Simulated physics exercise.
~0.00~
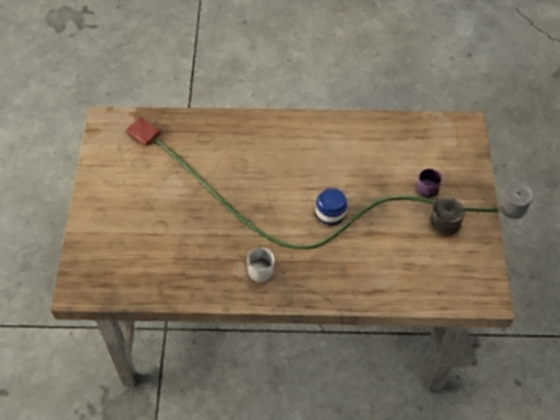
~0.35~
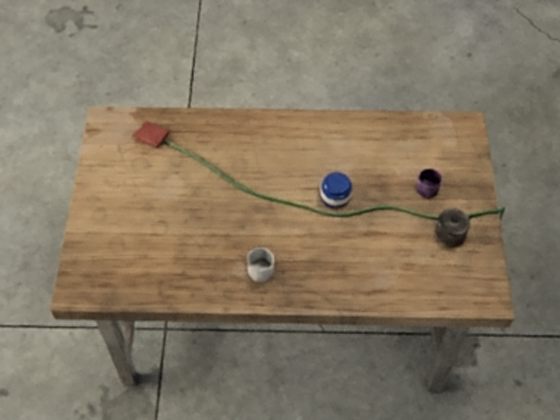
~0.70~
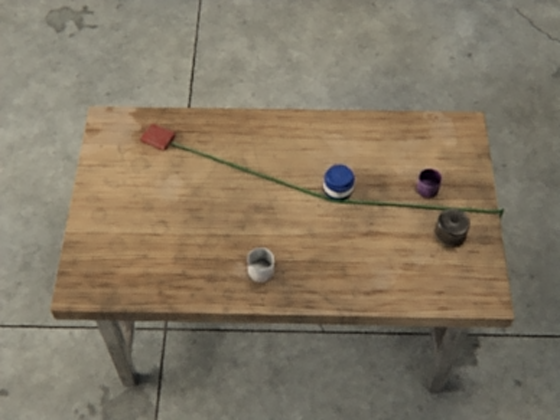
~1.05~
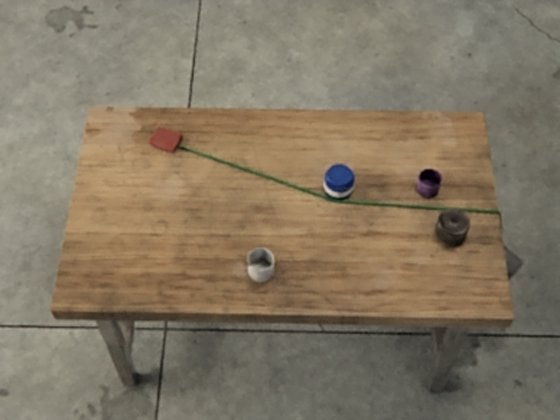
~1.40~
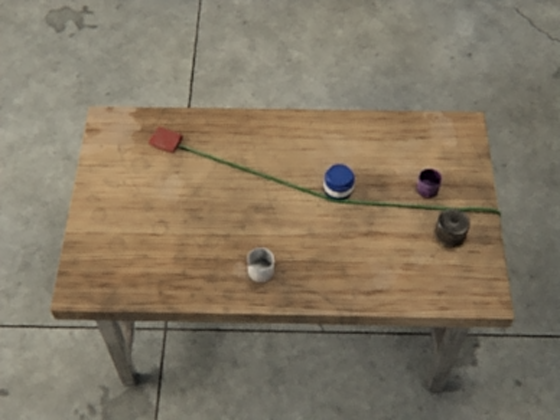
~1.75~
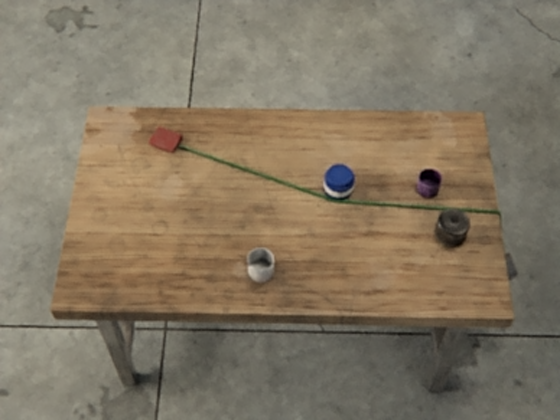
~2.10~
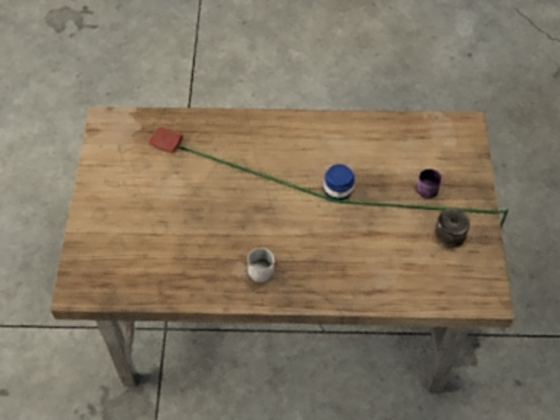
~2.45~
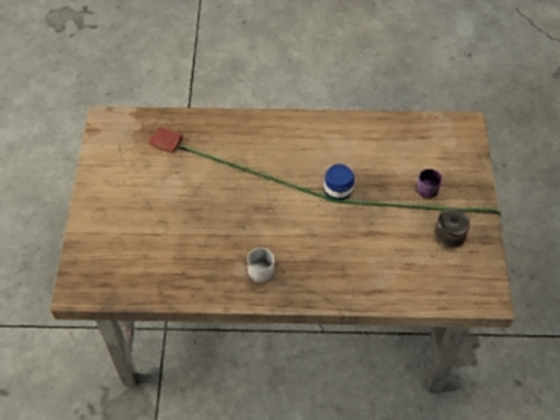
On a grey concrete floor stands a wooden table, seen from above at an angle. A green cable curves from a small red phone at the upper left, below a blue jar, to a grey cylindrical speaker at the right edge, with a purple cup and black tub nearby and a white cup at the lower middle. The speaker drops over the edge, and the cable pulls straighter, nudging the jar slightly upward, the tub slightly downward and the phone rightward. The cable tightens against the jar while the speaker swings in and out of view below the edge. Finally the phone, jar, tub and cups rest on the table, the cable stretched to the right edge and the speaker out of sight.
